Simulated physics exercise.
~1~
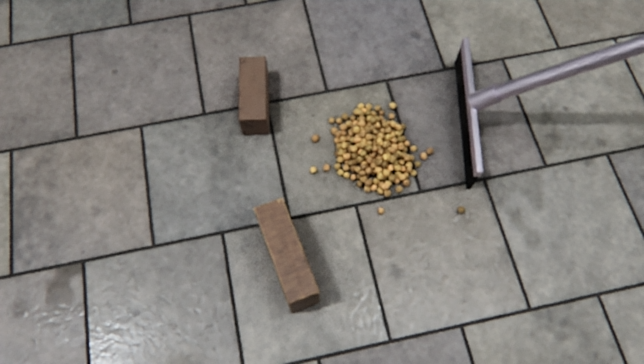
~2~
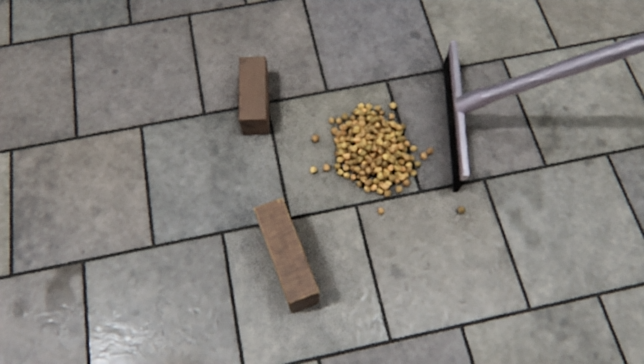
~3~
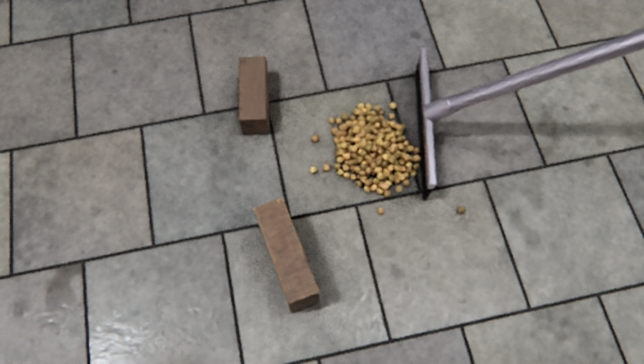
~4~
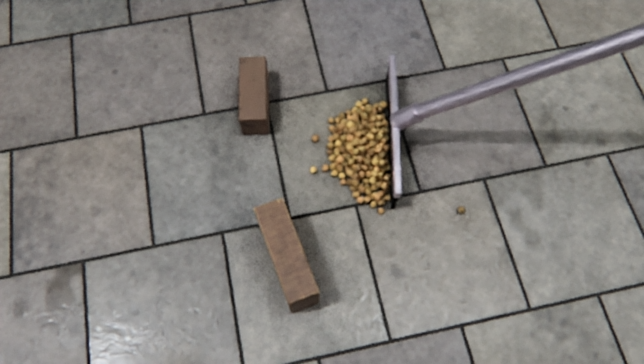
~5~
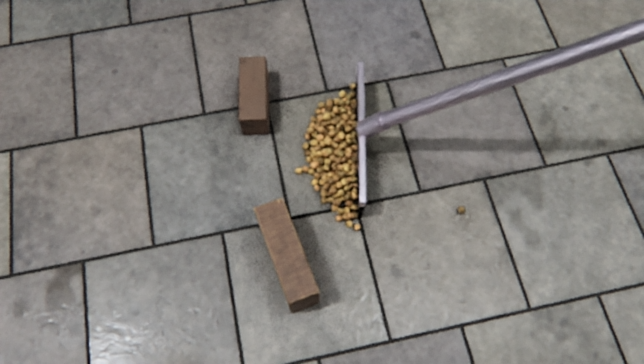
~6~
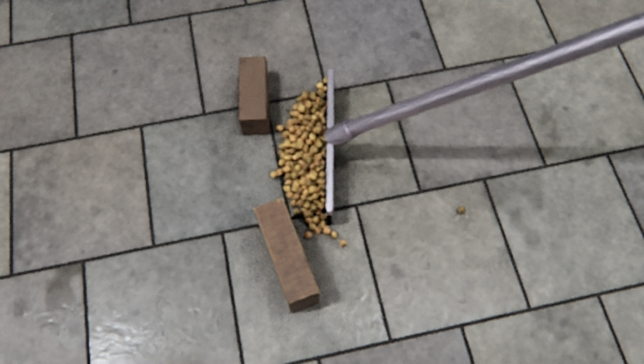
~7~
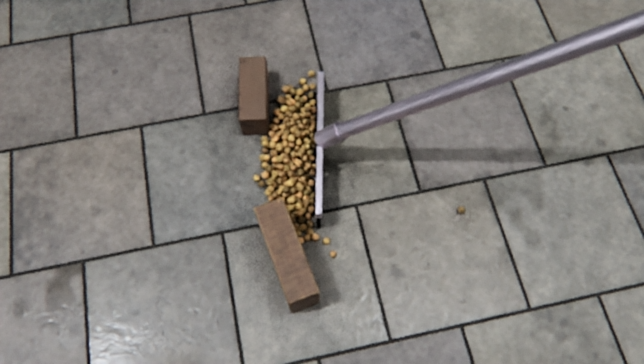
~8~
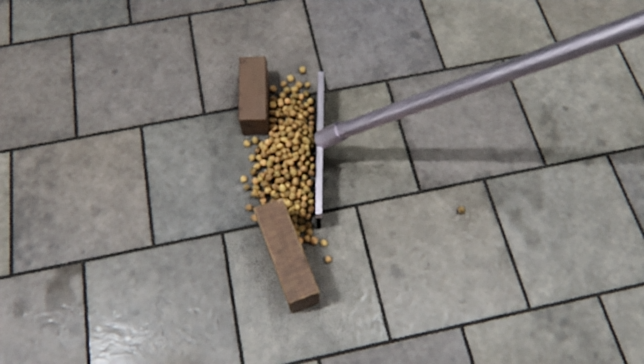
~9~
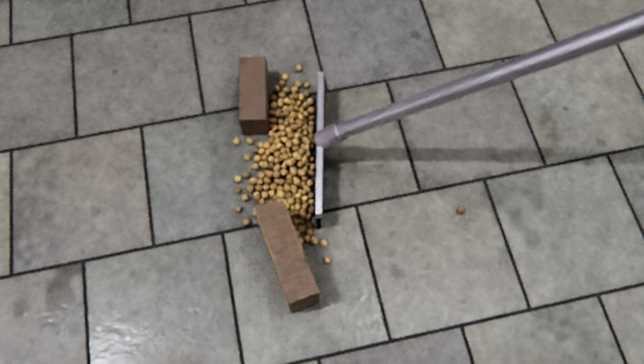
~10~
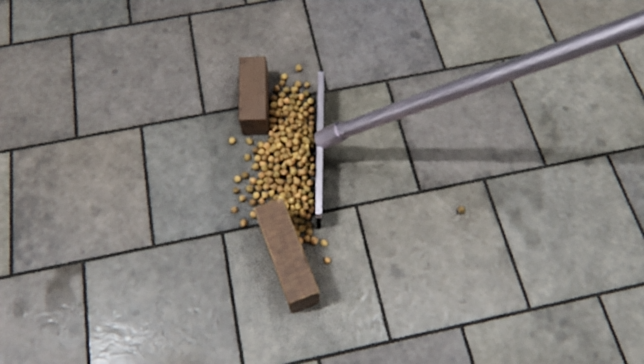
We see a squeegee on a long handle push a heap of dried chickpeas leftwards across grey tiles towards two brown blocks. The heap spreads along the blade and against the blocks, and the squeegee stops, leaving most chickpeas held before them and some in or through the gap.
